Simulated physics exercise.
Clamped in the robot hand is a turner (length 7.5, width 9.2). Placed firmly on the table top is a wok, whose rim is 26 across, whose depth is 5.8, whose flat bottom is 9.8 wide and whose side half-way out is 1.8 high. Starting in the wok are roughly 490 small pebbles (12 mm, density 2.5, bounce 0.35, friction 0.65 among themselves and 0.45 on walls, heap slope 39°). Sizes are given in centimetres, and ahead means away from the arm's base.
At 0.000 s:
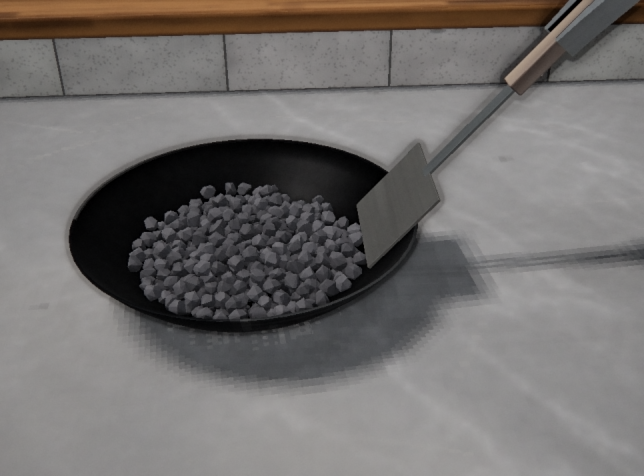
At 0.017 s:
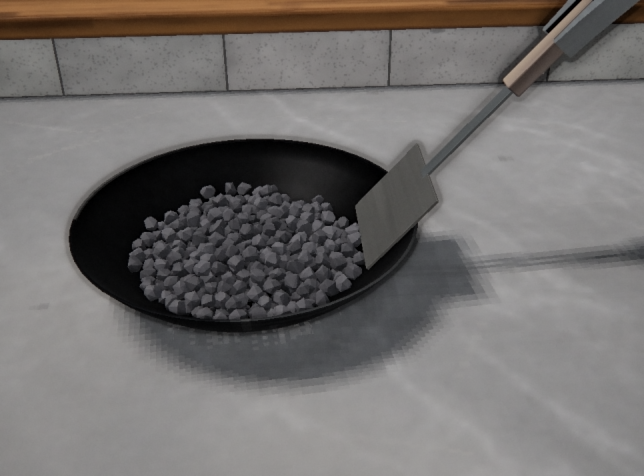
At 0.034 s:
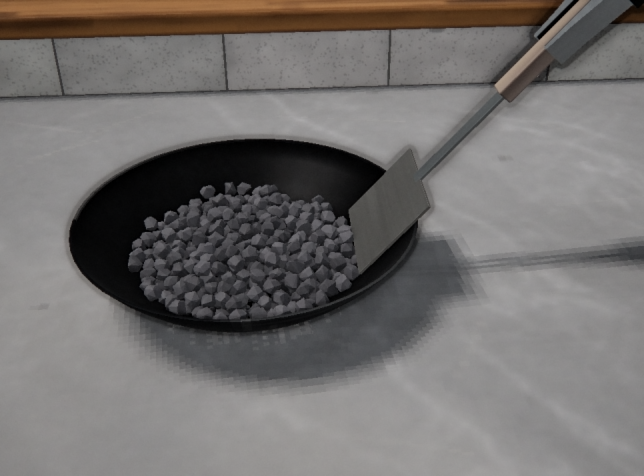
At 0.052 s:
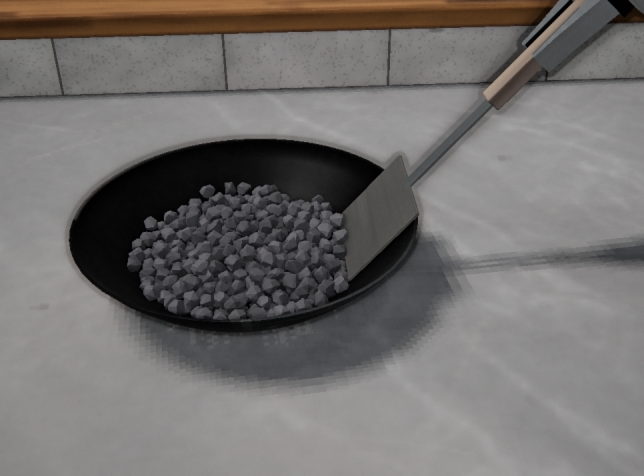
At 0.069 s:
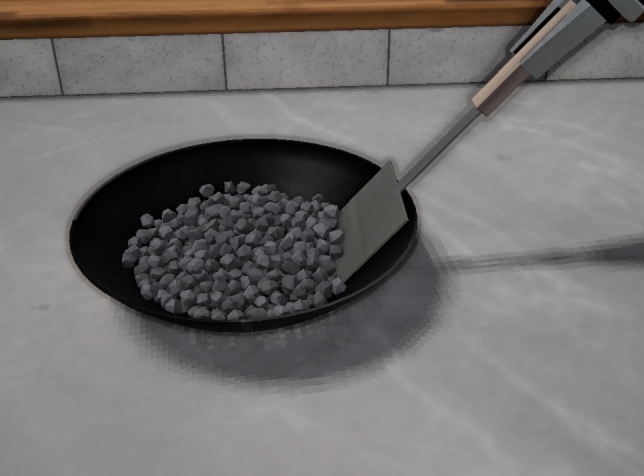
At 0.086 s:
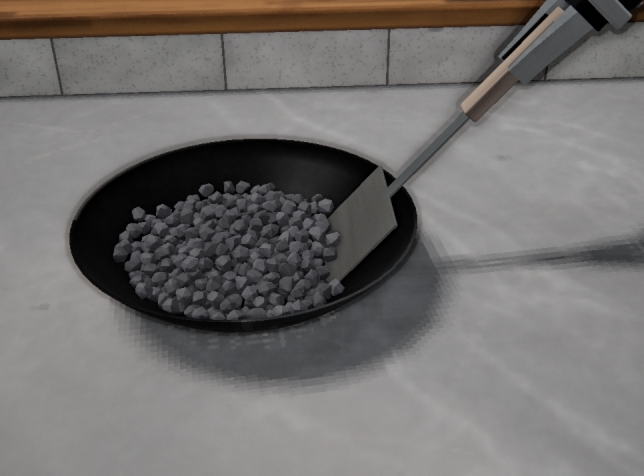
To begin with, a turner held by a robot arm rests its blade at the right side of a black wok filled with small grey pebbles on a grey table top. The blade then slides a short way left and slightly down into the wok, nudging the pebbles slightly leftward.
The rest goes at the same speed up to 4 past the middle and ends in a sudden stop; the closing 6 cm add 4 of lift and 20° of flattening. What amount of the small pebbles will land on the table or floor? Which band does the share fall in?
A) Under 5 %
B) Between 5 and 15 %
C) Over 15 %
The answer is A.
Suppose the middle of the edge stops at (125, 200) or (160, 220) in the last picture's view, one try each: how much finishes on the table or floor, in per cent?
First try about 40 percent, second about 15 percent.
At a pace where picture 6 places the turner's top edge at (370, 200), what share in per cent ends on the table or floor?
I'd say around 0 per cent.
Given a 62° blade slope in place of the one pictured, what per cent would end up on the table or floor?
It would then be close to 0 %.
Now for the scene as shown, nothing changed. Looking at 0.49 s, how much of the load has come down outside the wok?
2 %.
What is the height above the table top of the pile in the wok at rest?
7.5 cm.
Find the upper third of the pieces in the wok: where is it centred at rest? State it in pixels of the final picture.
About (150, 221).
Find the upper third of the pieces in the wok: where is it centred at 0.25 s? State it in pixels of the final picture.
Near pixel (151, 224).
After 0.17 s, sloping 49°, highest piece 6 above the table; 488 in the wok.
After 0.25 s, sloping 38°, highest piece 8 above the table; 484 in the wok, 4 on the blade or in flight.
After 0.49 s, sloping 29°, highest piece 7 above the table; 480 in the wok, 8 on the table or floor.
After 1.54 s, sloping 29°, highest piece 7 above the table; 480 in the wok, 8 on the table or floor.
In the end, 480 in the wok, 8 on the table or floor. That is 2 % on the table or floor.
